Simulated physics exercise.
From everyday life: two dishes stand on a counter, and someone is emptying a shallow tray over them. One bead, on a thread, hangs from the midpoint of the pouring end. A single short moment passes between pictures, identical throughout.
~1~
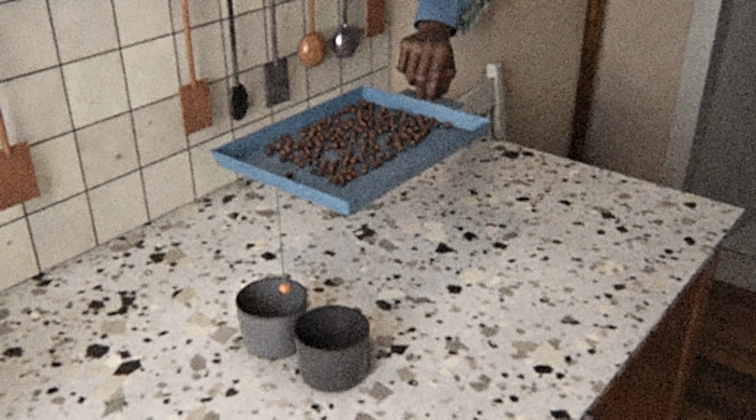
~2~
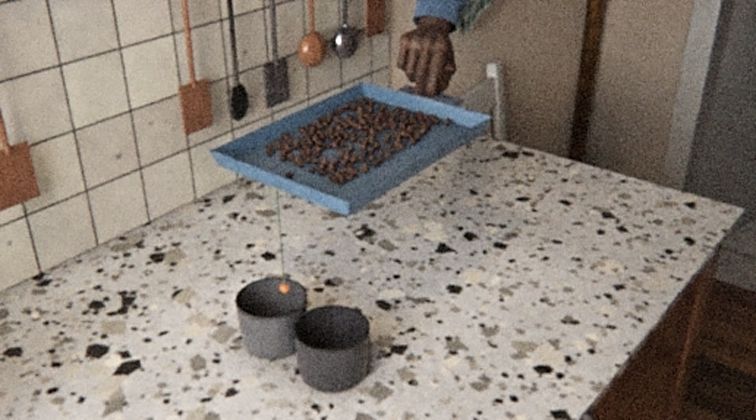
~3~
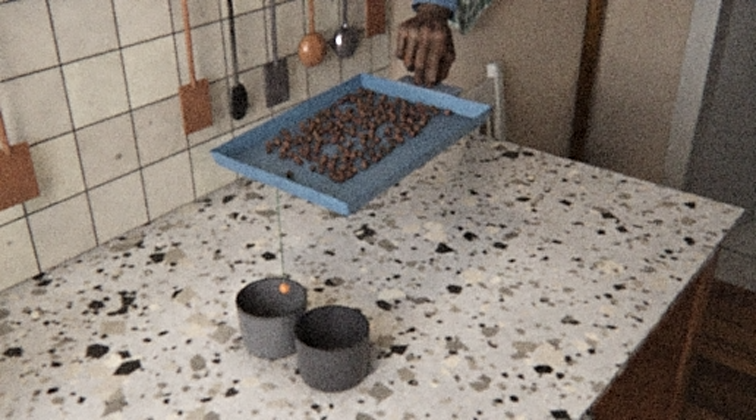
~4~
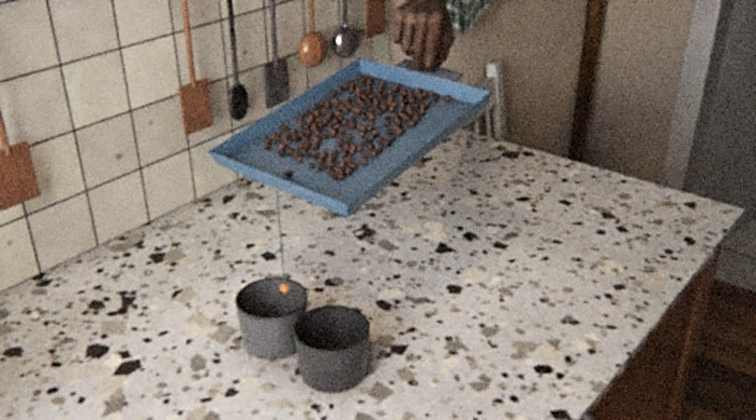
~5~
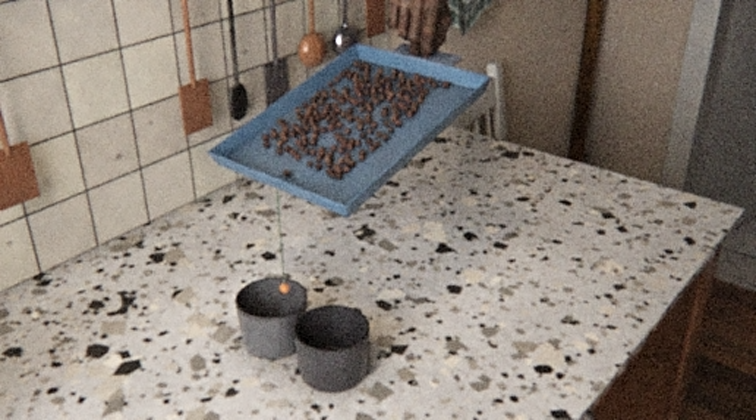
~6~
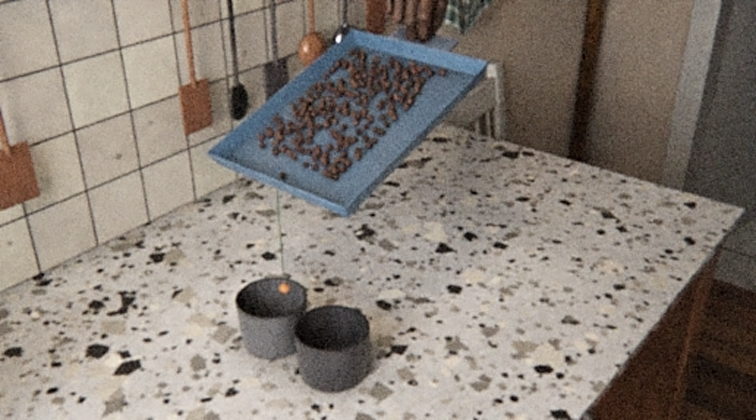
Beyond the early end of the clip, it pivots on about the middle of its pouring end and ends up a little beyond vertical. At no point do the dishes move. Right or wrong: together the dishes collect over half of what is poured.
Wrong.
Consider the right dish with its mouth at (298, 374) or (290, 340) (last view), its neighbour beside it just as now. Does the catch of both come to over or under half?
The first try: Below a half. The second: Most of it.
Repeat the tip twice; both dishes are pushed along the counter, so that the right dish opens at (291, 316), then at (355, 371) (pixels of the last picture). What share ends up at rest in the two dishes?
You'd get 30 in a hundred first and 40 in a hundred after that.
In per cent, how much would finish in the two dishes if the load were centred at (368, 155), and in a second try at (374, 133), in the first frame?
Respectively 20 and 20 per cent.
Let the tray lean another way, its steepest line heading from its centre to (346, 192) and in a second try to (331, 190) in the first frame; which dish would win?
Number one favours the right of the two; number two favours the right of the two.
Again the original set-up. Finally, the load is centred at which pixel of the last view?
Once nothing moves, the middle sits near (226, 392).
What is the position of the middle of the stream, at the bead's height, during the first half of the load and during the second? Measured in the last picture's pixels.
The leading part at (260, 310), the rest of it at (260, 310).
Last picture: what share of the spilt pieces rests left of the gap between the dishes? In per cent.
Roughly 90 in a hundred.
Soon, tray tipped steeply; most on the tray; a stray few outside both; a small part in the air.
A while on, tray tipped past a quarter turn; a small part on the tray; a small part in the right dish; a stray few in the left dish; about a third outside both; about half in the air.
Towards the end, tray tipped past a quarter turn; a small part in the right dish; a small part in the left dish; most outside both.
Finally, tray tipped past a quarter turn; a small part in the right dish; a small part in the left dish; most outside both.
